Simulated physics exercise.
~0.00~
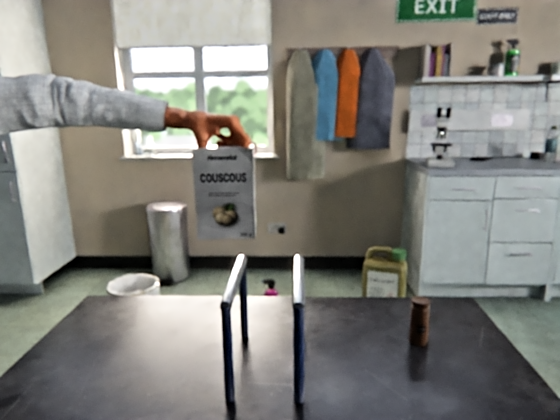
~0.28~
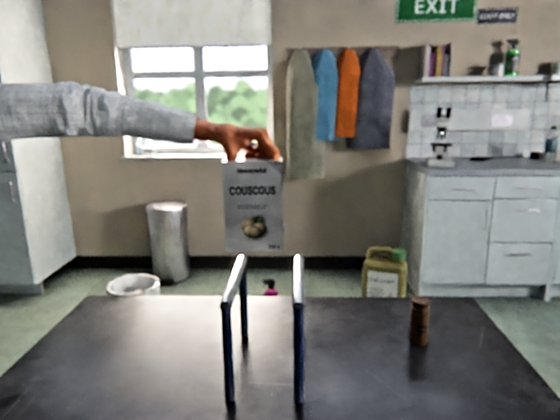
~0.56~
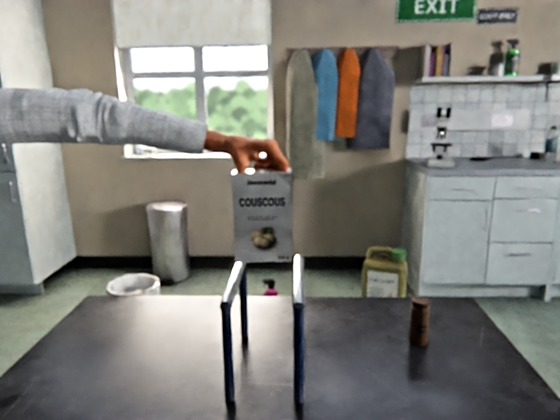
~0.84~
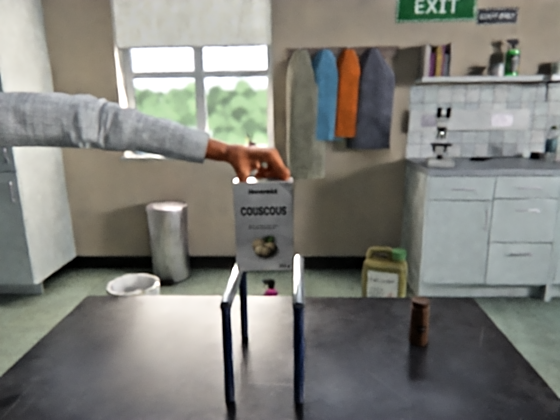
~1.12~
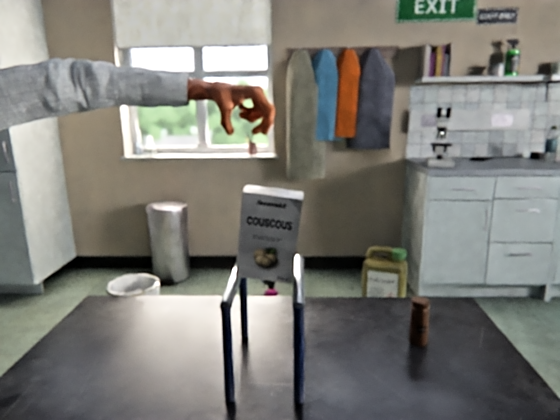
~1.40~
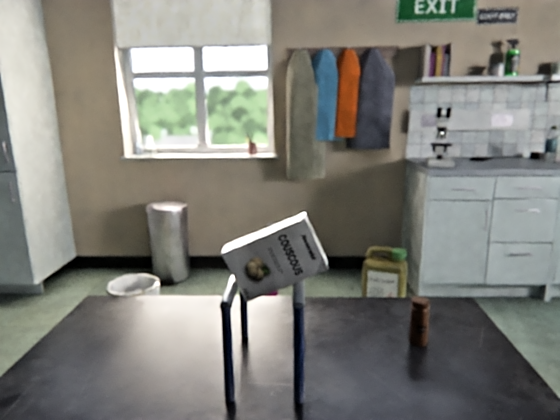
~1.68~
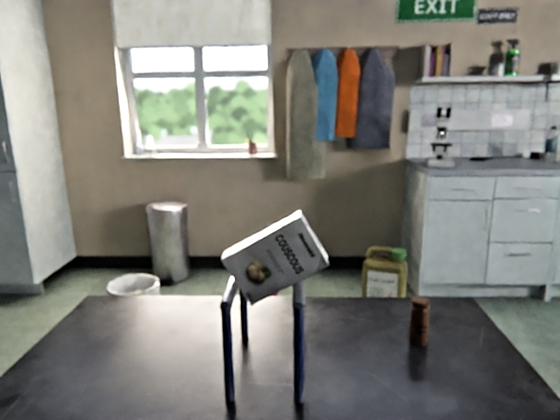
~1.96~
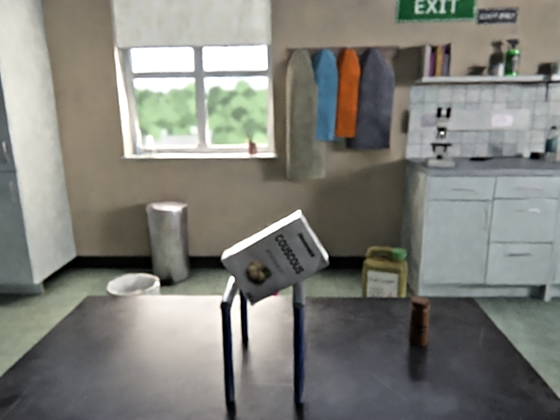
A hand releases a couscous packet over a gapped stand, and it tips, resting on top.
